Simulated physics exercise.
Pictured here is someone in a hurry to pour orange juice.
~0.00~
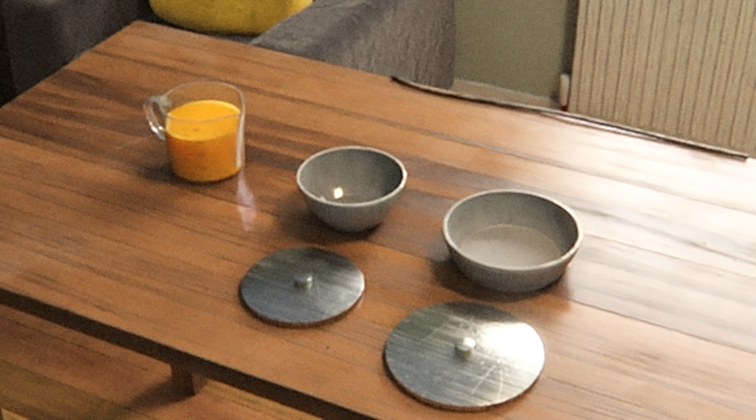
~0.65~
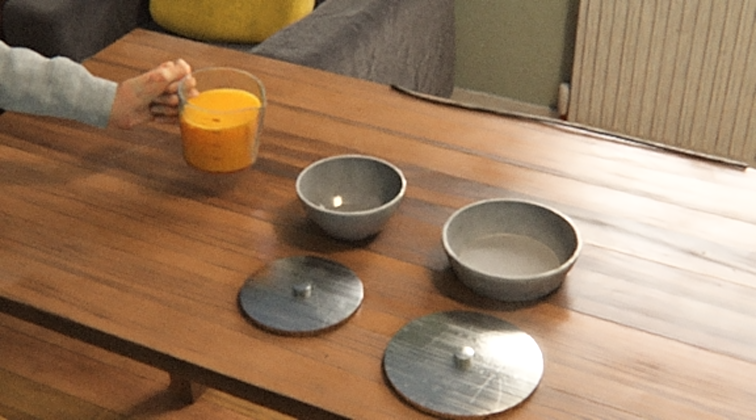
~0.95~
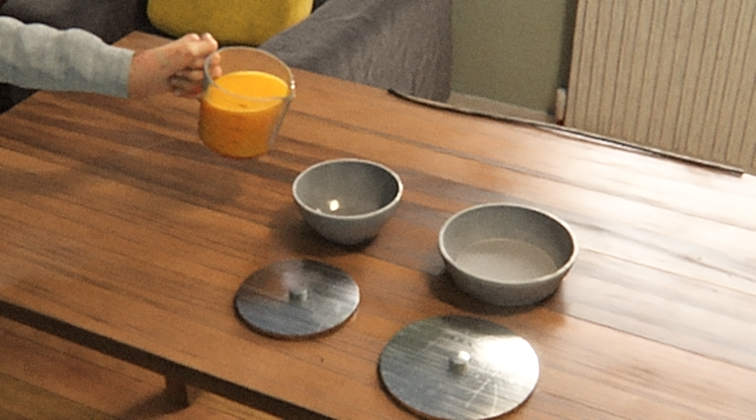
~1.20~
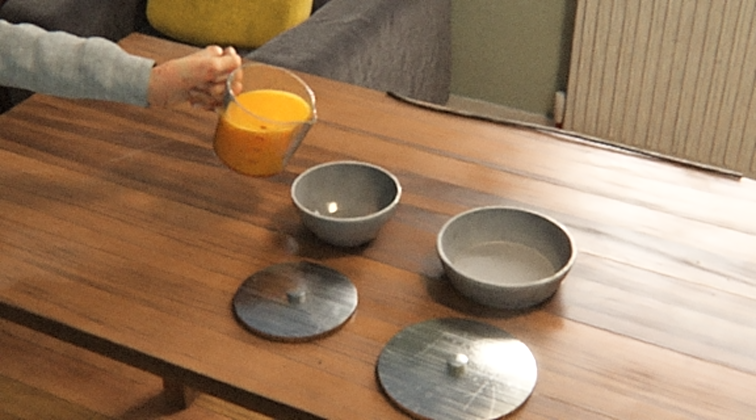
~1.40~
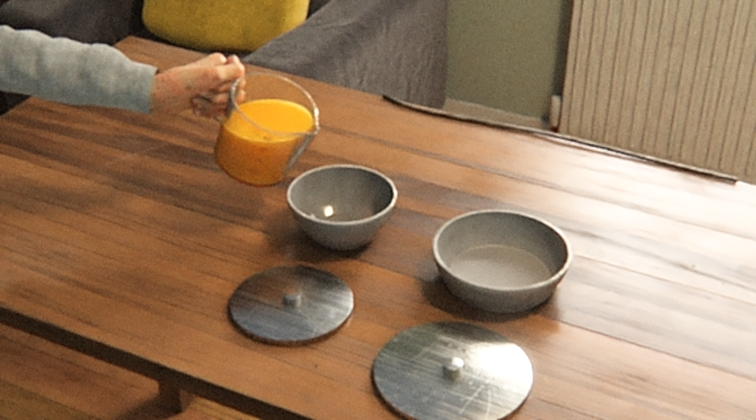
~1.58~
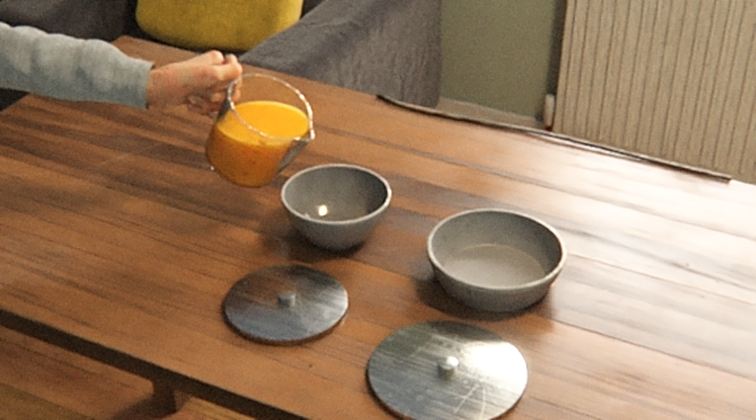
The clip shows a glass jug of orange liquid on a wooden table beside two open grey bowls and two round lids; a hand from the left lifts the jug, moves it right towards the smaller bowl and tilts it.
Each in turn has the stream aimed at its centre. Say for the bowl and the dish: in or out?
Outcome: The bowl is going to gather it. The dish is going to gather it.
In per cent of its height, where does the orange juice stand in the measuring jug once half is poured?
Roughly 35 per cent.
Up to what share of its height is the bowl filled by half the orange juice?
55 percent or so.
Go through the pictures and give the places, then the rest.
In the first picture, nothing is moving yet; measuring jug (205, 132) about two thirds full; bowl (352, 197) open; dish (511, 245) open.
In the second picture, the measuring jug is picked up; measuring jug about two thirds full, surface at (221, 109); bowl (351, 206) open.
In the third picture, tilting; measuring jug (243, 102) about two thirds full; dish (506, 259) open.
In the fourth picture, no stream yet; measuring jug (261, 121) tipped 20° with all of its load; bowl (346, 212) open.
In the fifth picture, still nothing leaves it; measuring jug (263, 130) tipped 25° with all of its load; dish (500, 266) open.
In the sixth picture, on the point of pouring; measuring jug (257, 131) tipped 30° with all of its load; bowl (336, 215) open; dish (494, 265) open.
By 2.3 s, the orange juice goes into the bowl.
By 3.2 s, the orange juice goes into the dish.
By 4.6 s, the bowl has its share inside; the dish has its share inside.
